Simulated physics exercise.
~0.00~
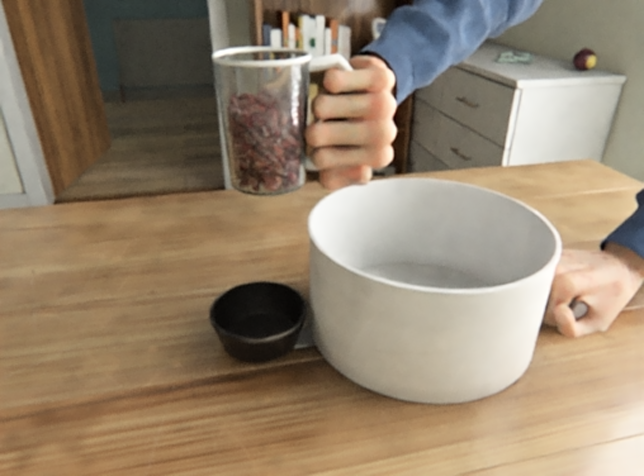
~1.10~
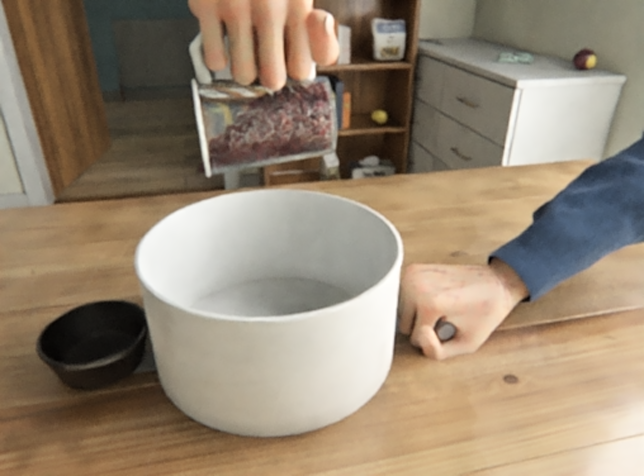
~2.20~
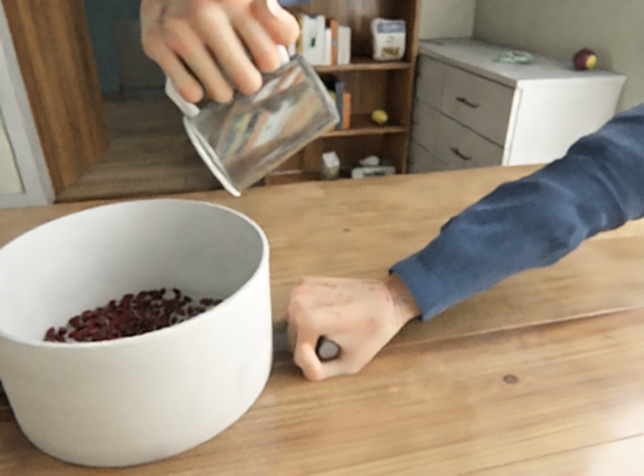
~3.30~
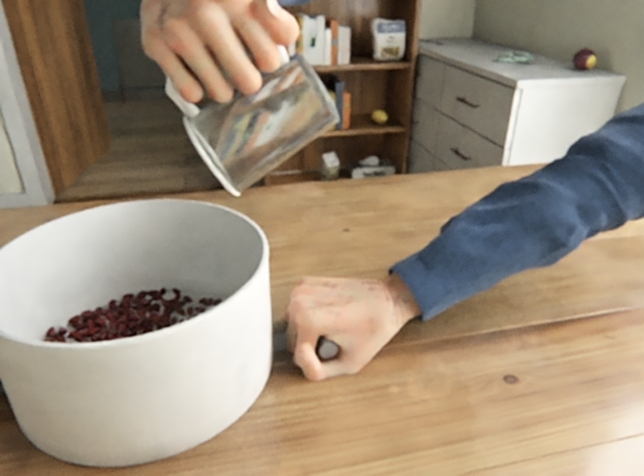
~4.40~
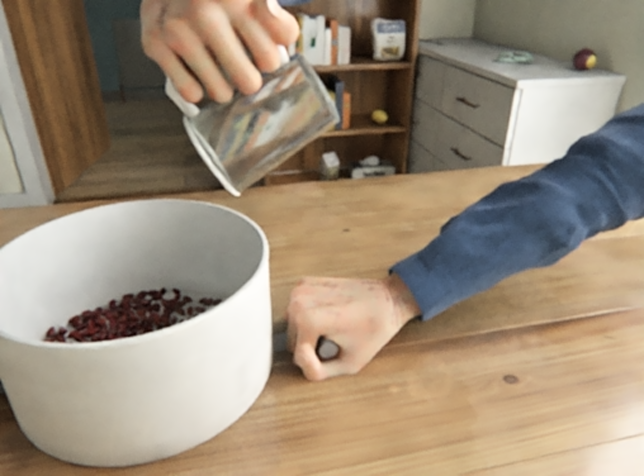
On a wooden table, a hand tips kidney beans from a cup into a left-sliding white pot.
